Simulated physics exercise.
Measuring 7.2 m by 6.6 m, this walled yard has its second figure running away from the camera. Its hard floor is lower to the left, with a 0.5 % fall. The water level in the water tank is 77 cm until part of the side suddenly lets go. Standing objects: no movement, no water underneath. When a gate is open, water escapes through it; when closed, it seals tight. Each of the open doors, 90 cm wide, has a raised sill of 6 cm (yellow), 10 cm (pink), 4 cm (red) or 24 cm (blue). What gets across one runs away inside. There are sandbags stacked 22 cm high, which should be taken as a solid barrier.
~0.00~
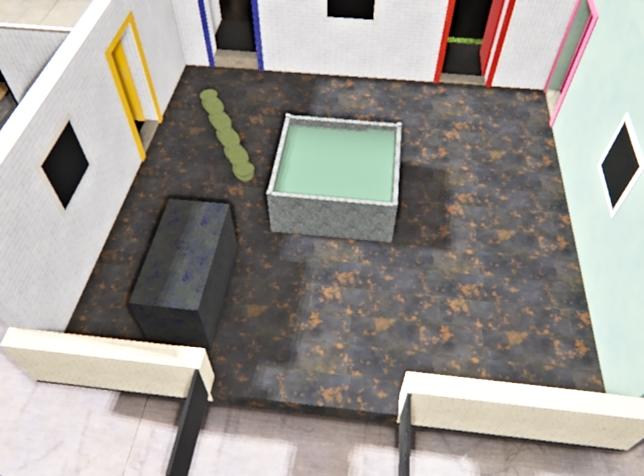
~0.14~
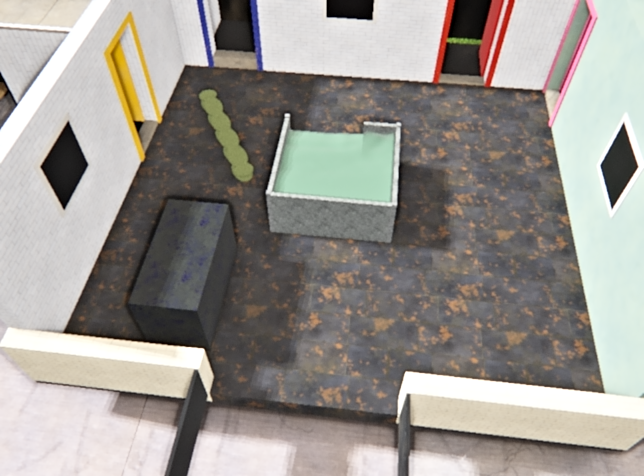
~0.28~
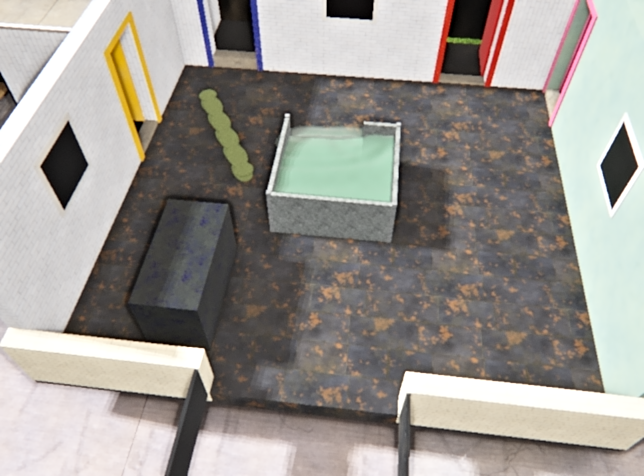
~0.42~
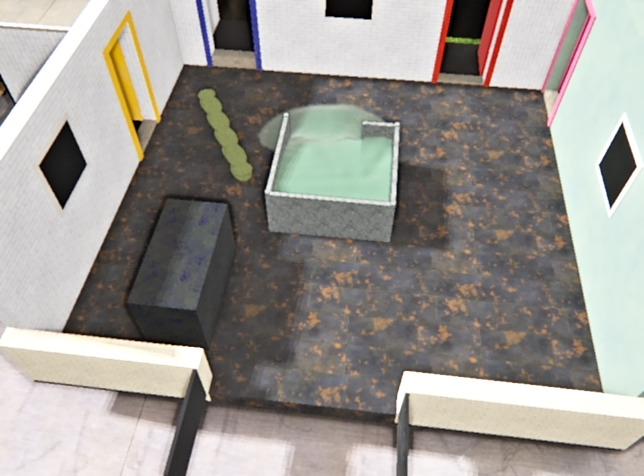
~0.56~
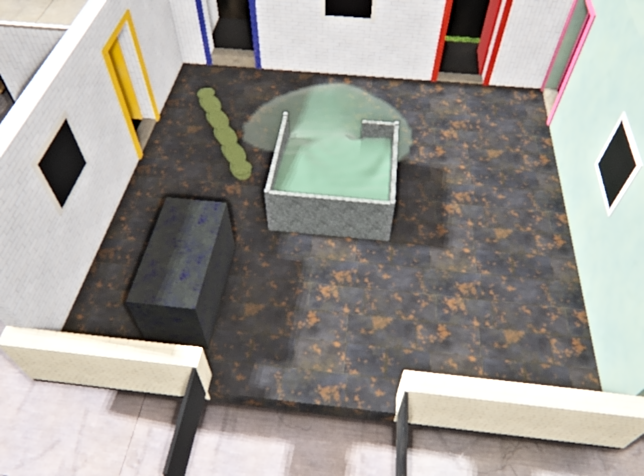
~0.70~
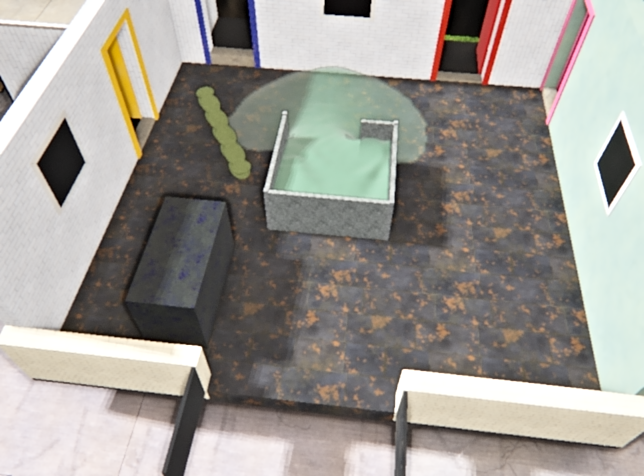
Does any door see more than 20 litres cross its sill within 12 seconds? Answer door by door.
Taking each door, the yellow door does not; the pink door does; the red door does; the blue door does not.
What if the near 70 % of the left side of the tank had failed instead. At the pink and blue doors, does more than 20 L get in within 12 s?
Pink door doesn't reach it, blue door doesn't reach it.
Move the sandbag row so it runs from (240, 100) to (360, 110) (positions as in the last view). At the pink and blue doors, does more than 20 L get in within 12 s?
Pink exceeded, blue within the limit.
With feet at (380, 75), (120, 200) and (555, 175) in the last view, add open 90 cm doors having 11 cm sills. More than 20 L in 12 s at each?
The first one exceeds it, the second one doesn't reach it, and the third one doesn't reach it.
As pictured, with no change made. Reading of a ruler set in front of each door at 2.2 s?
Centimetres: Yellow 0 / pink 6 / red 9 / blue 20.
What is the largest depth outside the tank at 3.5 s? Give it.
Around 28 centimetres deep.
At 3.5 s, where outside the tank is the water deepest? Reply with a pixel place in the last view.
Roughly at pixel (182, 65).
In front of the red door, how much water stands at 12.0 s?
About 4.5 cm deep.
After 1.4 s water covers 20 % of the floor and is deepest (42 cm) near (322, 75); yellow door not reached, pink door not reached, red door 6 cm at the sill, 0 L in, blue door 18 cm at the sill, 0 L in.
After 2.2 s water covers 25 % of the floor and is deepest (48 cm) near (182, 65); yellow door not reached, pink door 6 cm at the sill, 0 L in, red door 9 cm at the sill, 7 L in, blue door 20 cm at the sill, 0 L in.
After 3.5 s water covers 45 % of the floor and is deepest (28 cm) near (182, 65); yellow door 8 cm at the sill, 0 L in, pink door 19 cm at the sill, 50 L in, red door 7 cm at the sill, 19 L in, blue door 17 cm at the sill, 1 L in.
After 7.0 s water covers 85 % of the floor and is deepest (12 cm) near (231, 241); yellow door 5 cm at the sill, 5 L in, pink door 8 cm at the sill, 84 L in, red door 4 cm at the sill, 27 L in, blue door 11 cm at the sill, 1 L in.
After 12.0 s water covers 95 % of the floor and is deepest (8 cm) near (50, 355); yellow door 4 cm at the sill, 5 L in, pink door 5 cm at the sill, 84 L in, red door 5 cm at the sill, 36 L in, blue door 5 cm at the sill, 1 L in.
